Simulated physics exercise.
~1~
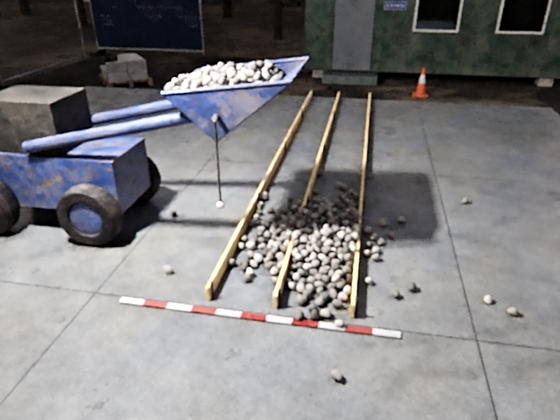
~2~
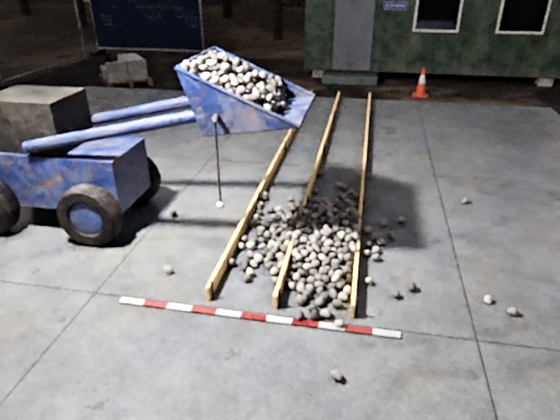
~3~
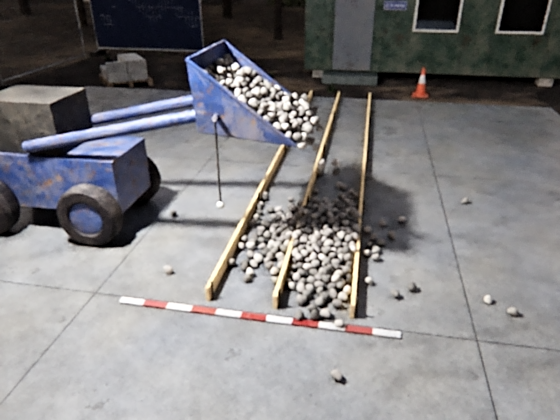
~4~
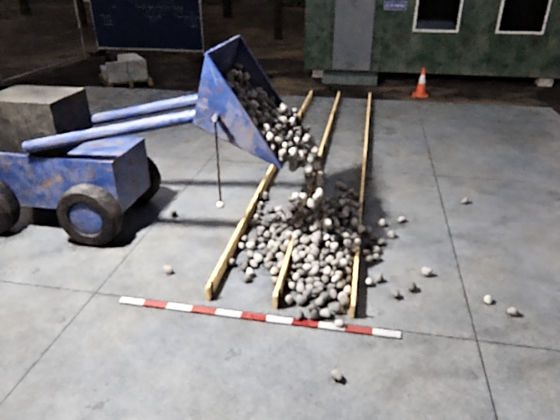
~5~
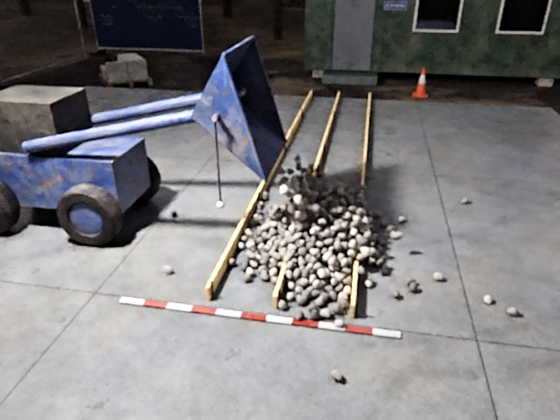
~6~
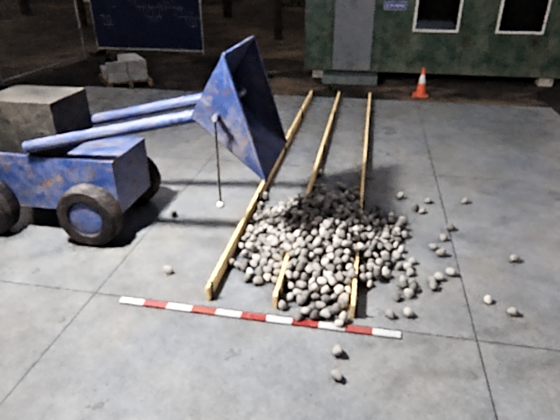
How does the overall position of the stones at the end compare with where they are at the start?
The stones as a whole sit lower at the end. At first many are up in the raised blue bucket with the rest on the floor, but by the end they all lie on the floor, mostly in a broad heap over the boards.
The footage shows a blue loader tipping its raised bucket down to the right, pouring round grey stones onto a loose pile among three wooden boards. The heap widens, some stones roll past the right-hand board, and the emptied bucket stays steeply tilted.
